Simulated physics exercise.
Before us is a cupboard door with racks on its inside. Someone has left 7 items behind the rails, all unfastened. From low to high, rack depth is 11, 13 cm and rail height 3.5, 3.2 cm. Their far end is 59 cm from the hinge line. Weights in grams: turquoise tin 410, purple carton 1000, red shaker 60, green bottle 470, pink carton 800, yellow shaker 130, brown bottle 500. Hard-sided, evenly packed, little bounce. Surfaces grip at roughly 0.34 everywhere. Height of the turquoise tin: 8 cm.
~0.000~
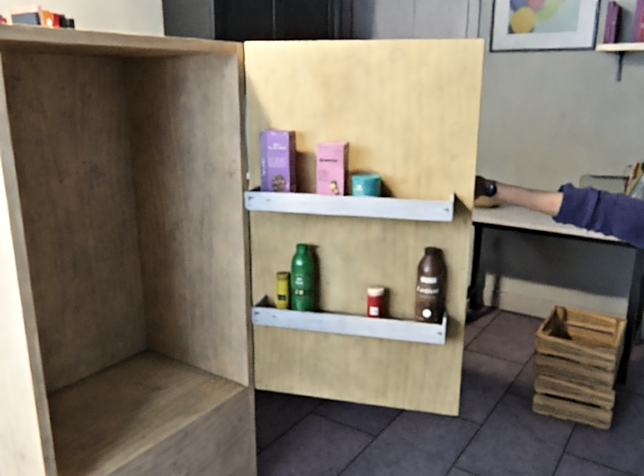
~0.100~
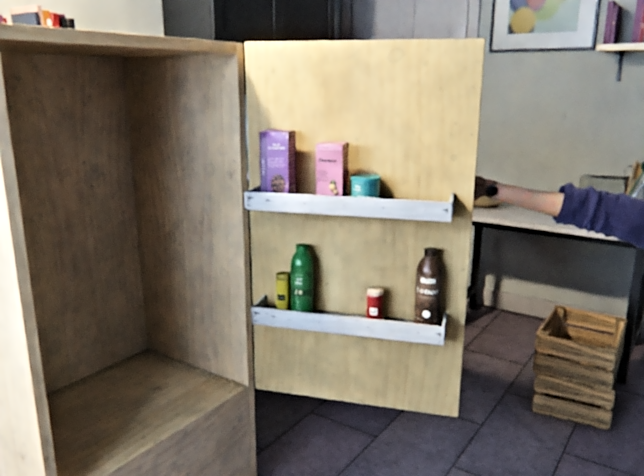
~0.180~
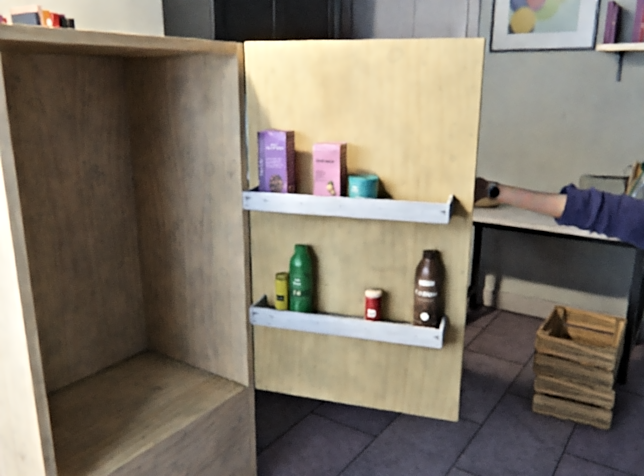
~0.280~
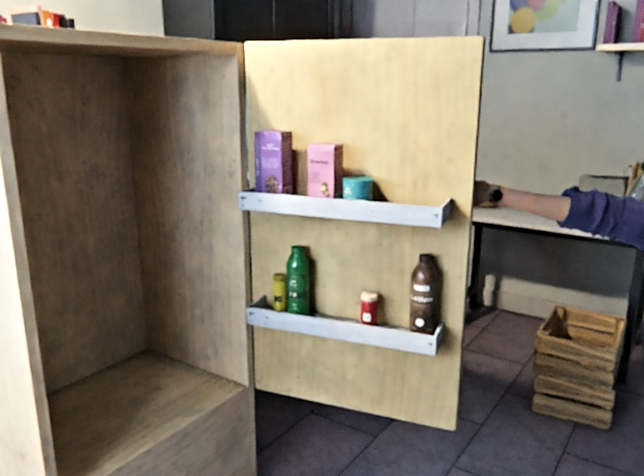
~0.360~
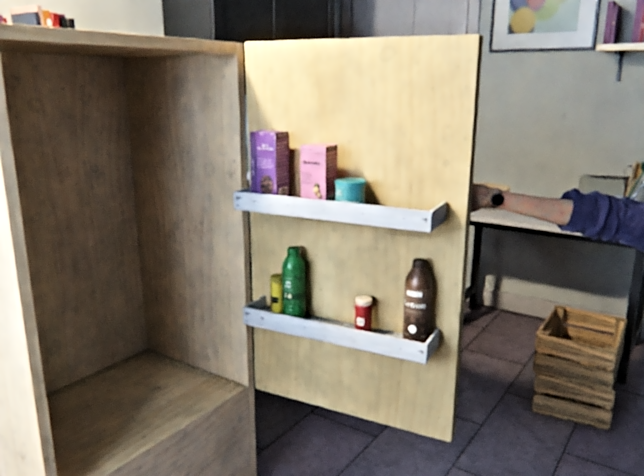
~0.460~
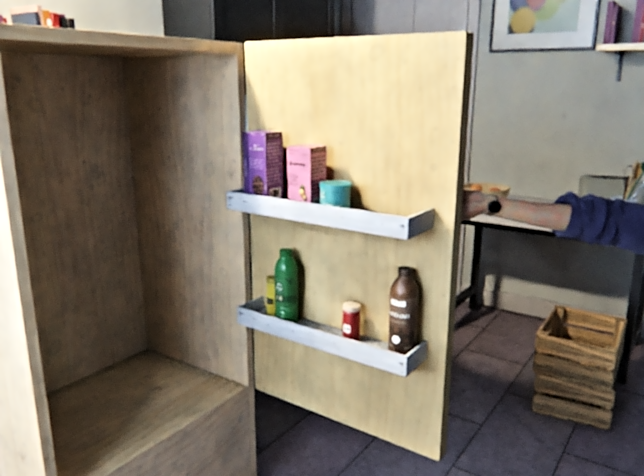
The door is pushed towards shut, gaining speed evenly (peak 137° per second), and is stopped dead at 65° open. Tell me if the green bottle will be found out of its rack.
The green bottle stays in.
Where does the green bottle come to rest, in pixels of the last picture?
Around (254, 292).
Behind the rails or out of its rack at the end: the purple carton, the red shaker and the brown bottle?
The purple carton is still behind the rails; the red shaker is still behind the rails; the brown bottle ends out of its rack.
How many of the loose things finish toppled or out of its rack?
That comes to 1.
After 0.76 s, door at 65°; brown bottle now out of its rack; green bottle moved 2 cm near (254, 291); red shaker 15° off upright.
After 1.06 s, door at 65°; green bottle moved 2 cm near (254, 292); red shaker 9° off upright; pink carton moved 2 cm.
In the end (2.0 s), out of its rack, brown bottle; the other 6 under 5 cm from the start. In the last view, green bottle near (254, 292).
